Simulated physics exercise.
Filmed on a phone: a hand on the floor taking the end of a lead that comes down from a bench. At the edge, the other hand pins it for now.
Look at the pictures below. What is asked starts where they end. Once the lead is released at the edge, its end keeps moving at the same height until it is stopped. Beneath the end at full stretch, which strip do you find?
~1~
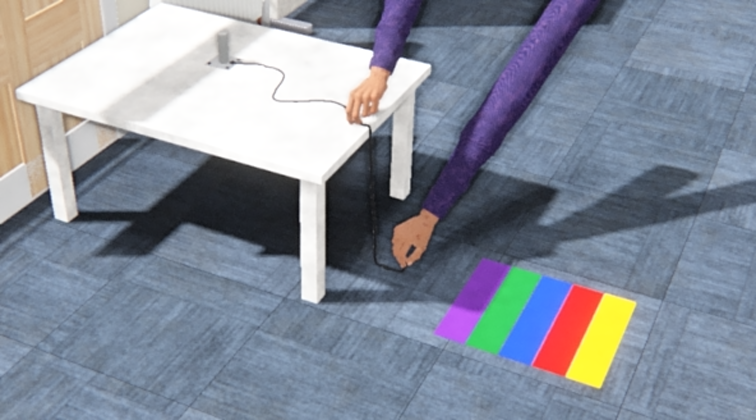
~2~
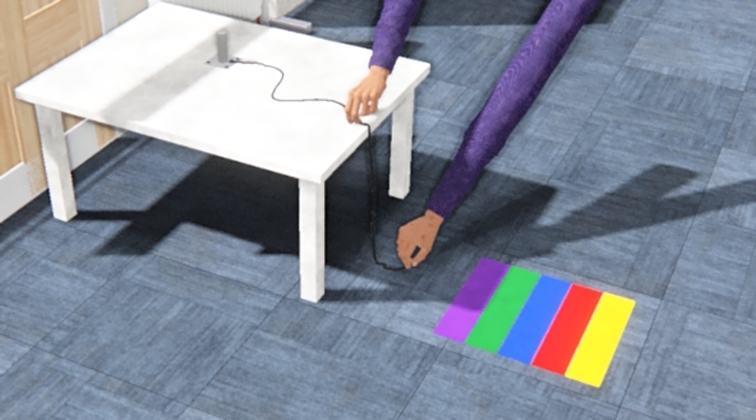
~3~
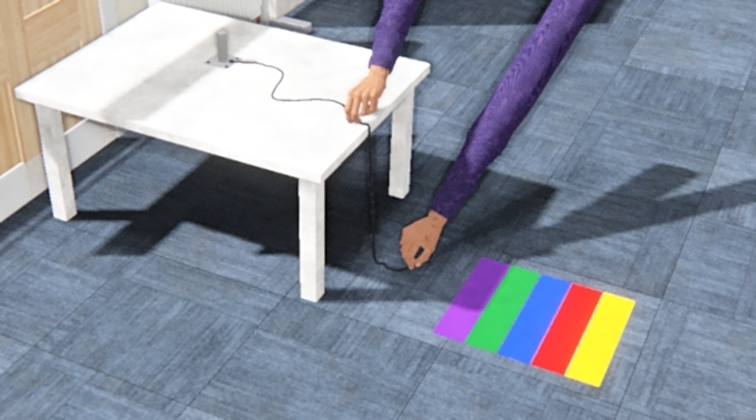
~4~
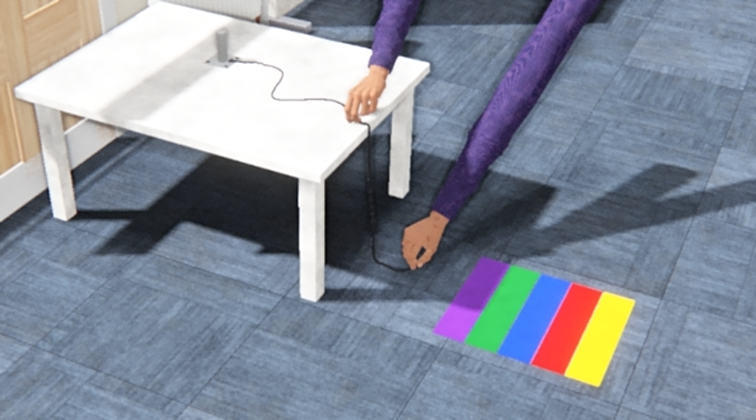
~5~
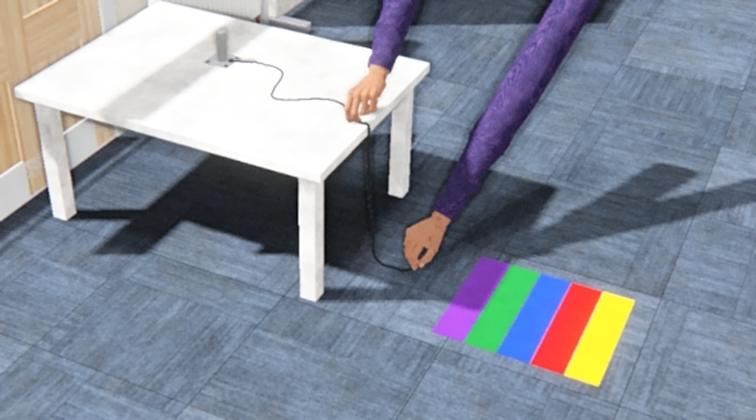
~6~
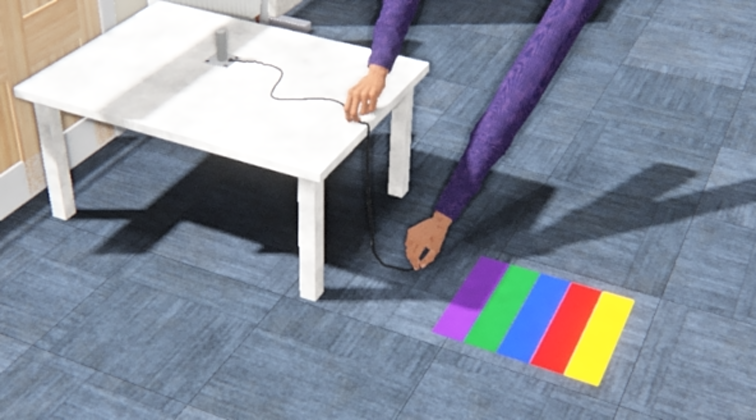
You find the red strip.
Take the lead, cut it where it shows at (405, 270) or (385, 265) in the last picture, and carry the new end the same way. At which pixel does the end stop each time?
First try near (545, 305), second near (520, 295).
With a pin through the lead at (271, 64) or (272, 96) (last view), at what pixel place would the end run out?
Pixel positions per try: (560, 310); (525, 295).
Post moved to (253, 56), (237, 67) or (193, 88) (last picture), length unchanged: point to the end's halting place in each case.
Near (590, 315); near (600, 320); near (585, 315).
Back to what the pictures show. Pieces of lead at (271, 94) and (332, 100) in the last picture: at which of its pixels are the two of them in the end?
One ends up around (313, 96), the other around (367, 118).
Soon after, end near (510, 293); over green.
After that, end near (548, 304); over blue.
At the stop, end near (571, 311); over red. The red one.
